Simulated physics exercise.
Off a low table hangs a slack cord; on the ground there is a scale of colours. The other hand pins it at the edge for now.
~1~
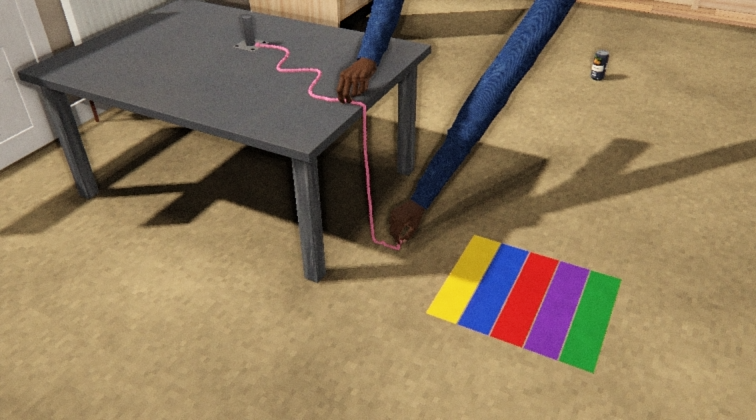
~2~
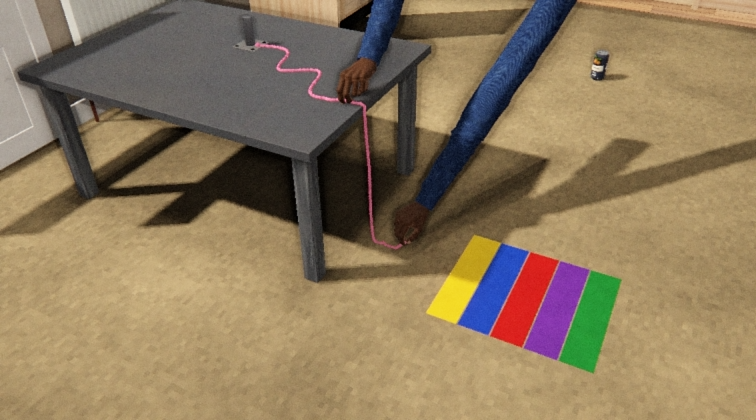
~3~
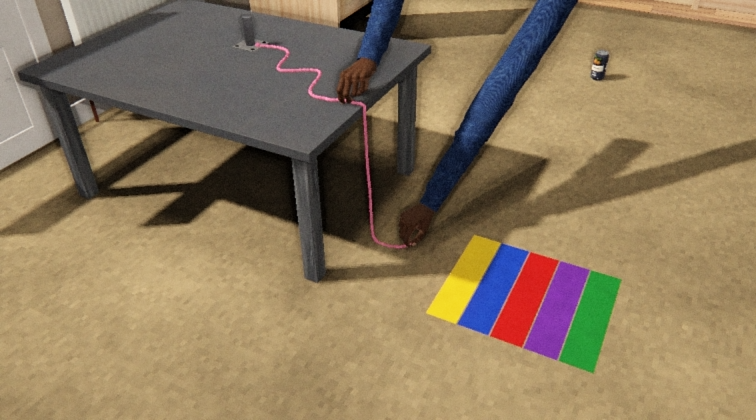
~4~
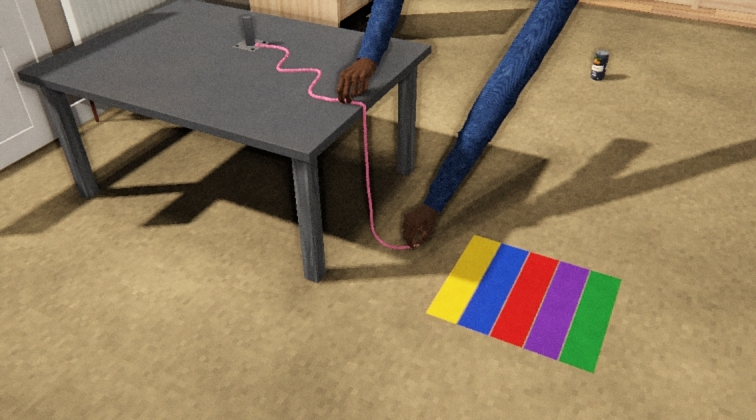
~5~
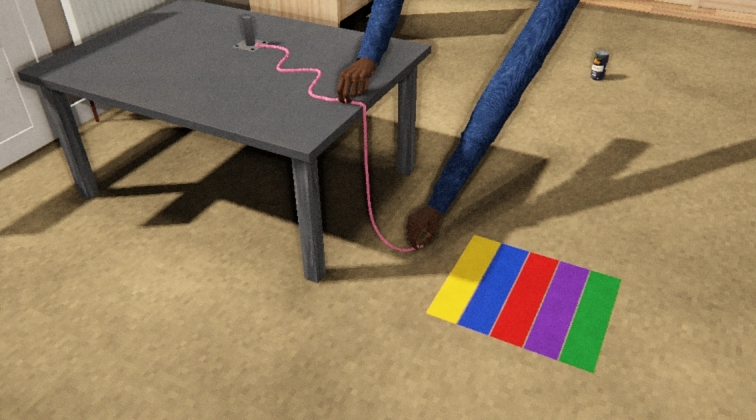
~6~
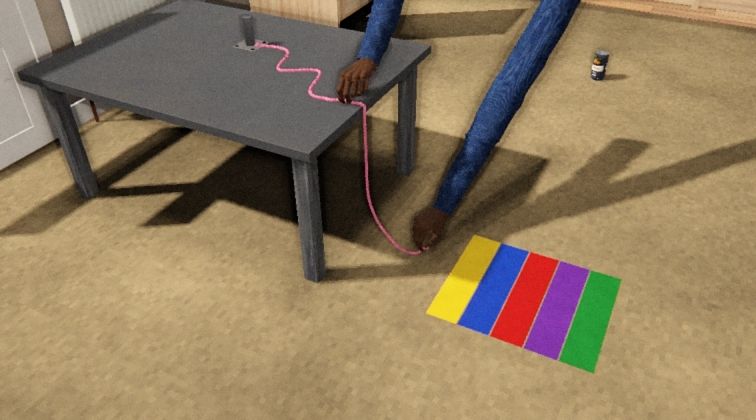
A hand slowly draws the pink cord's lower end rightward while another pins it at the table edge.
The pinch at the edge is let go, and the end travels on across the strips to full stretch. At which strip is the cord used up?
At the purple one.
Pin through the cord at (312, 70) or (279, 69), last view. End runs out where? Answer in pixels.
Per try (px, approx.): (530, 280), (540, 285).
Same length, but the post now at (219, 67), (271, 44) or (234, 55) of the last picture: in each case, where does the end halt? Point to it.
The spots are near (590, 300), (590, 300) and (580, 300).
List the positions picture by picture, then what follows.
The first frame shows end (401, 241); yellow (450, 303); blue (481, 313); red (513, 325); purple (547, 336); green (582, 349).
The second frame shows end (406, 243); cord through (282, 49) (288, 71) (311, 89) (363, 107) (369, 170) (372, 225).
The third frame shows end (411, 244).
The fourth frame shows end (414, 245); cord through (282, 49) (288, 71) (311, 89) (363, 107) (367, 170) (372, 225).
The fifth frame shows end (418, 247).
The sixth frame shows end (424, 248); cord through (282, 49) (288, 71) (311, 89) (363, 107) (367, 170) (380, 226).
A little later, end near (506, 275); over blue.
Next, end near (546, 288); over red.
When it is tight, end near (571, 295); over purple. Over purple.
